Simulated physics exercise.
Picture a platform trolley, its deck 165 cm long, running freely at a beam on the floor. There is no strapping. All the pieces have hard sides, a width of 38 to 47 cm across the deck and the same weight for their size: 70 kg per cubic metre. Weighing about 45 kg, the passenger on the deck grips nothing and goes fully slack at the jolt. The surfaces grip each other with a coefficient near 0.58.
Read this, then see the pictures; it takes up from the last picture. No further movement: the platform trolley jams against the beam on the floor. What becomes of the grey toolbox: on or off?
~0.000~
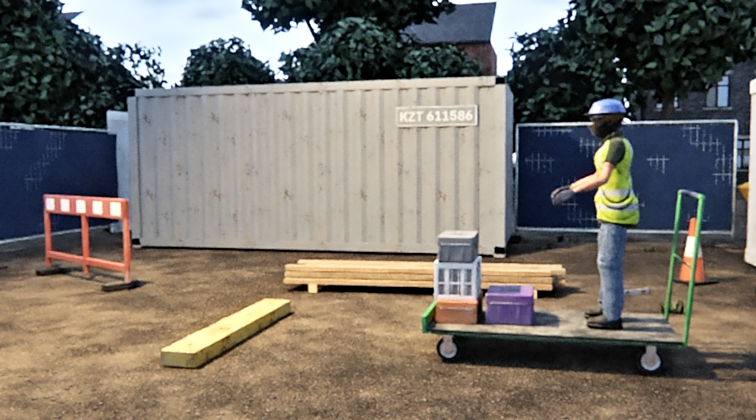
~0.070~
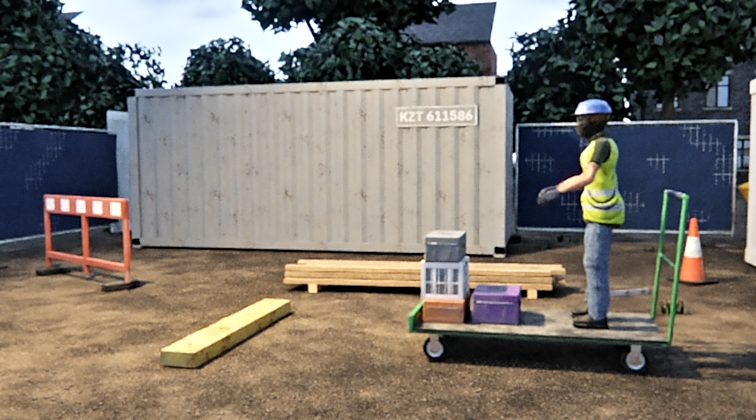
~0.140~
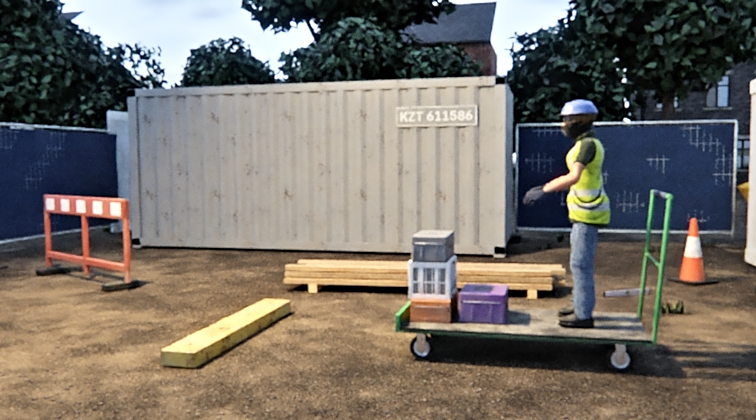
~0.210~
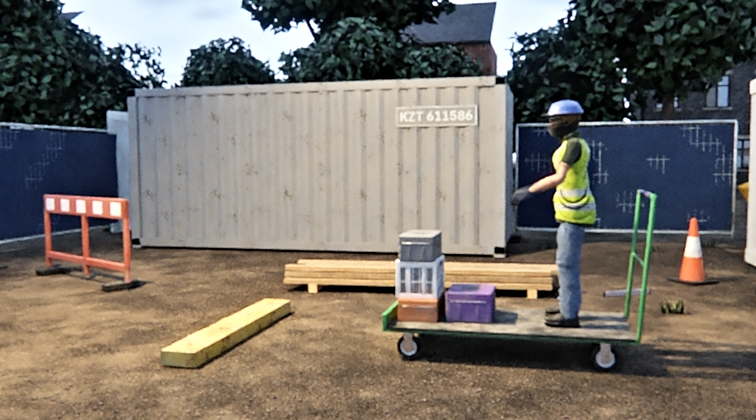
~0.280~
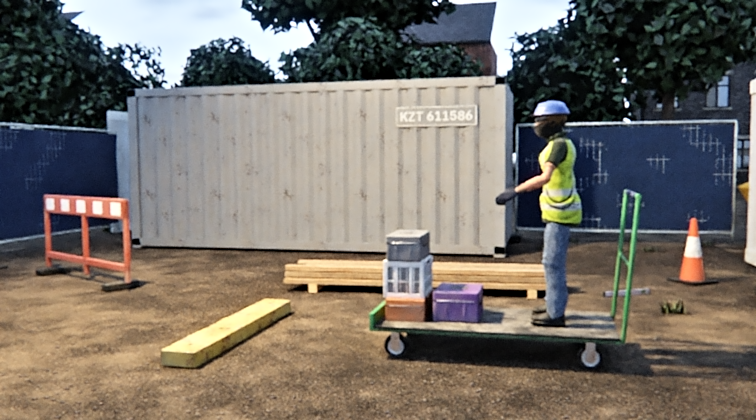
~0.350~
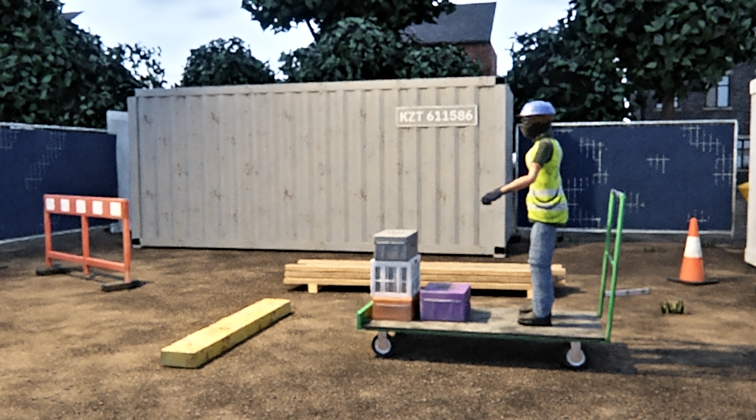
The grey toolbox ends off the deck at this speed.
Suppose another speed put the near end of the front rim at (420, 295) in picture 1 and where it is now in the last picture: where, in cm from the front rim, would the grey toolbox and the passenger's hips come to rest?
The grey item would end 20 cm behind the front rim, and the hips 100 cm behind it.
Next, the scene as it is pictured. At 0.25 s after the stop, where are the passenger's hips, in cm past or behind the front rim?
Some 100 cm behind it.
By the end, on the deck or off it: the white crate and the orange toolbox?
Result - white: Goes over; orange: Stays.
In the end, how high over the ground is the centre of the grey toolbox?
Roughly 15 cm above it.
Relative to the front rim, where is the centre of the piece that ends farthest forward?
Past the rim by around 60 cm.
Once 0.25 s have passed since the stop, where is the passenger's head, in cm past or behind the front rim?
Roughly 90 cm behind the front rim.
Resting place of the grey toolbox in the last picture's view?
(175, 313).
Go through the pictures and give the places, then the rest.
The first picture shows grey toolbox (459, 246), orange toolbox (461, 306), rim corner (424, 328); 155 cm short of the stop.
The second picture shows grey toolbox (446, 246), orange toolbox (448, 306), rim corner (411, 328); 146 cm short of the stop.
The third picture shows grey toolbox (433, 246), orange toolbox (435, 305), rim corner (397, 327); 136 cm short of the stop.
The fourth picture shows grey toolbox (421, 246), orange toolbox (423, 305), rim corner (384, 326); 127 cm short of the stop.
The fifth picture shows grey toolbox (409, 245), orange toolbox (411, 304), rim corner (371, 326); 118 cm short of the stop.
The sixth picture shows grey toolbox (396, 245), orange toolbox (399, 304), rim corner (359, 325); 108 cm short of the stop. Speed about 1.3 m/s.
After 1.16 s the deck stops.
After 1.41 s the grey toolbox is 5 cm past the rim, tilted 20°, near (233, 242) in the last picture's view.
After 1.71 s the grey toolbox is 37 cm past the rim, tilted 80°, near (198, 278) in the last picture's view.
After 2.16 s the grey toolbox is 57 cm past the rim, tilted 120°, near (176, 313) in the last picture's view.
At rest, 2.6 s, past the rim, grey toolbox and white crate; behind it, purple toolbox, orange toolbox and the passenger's hips.
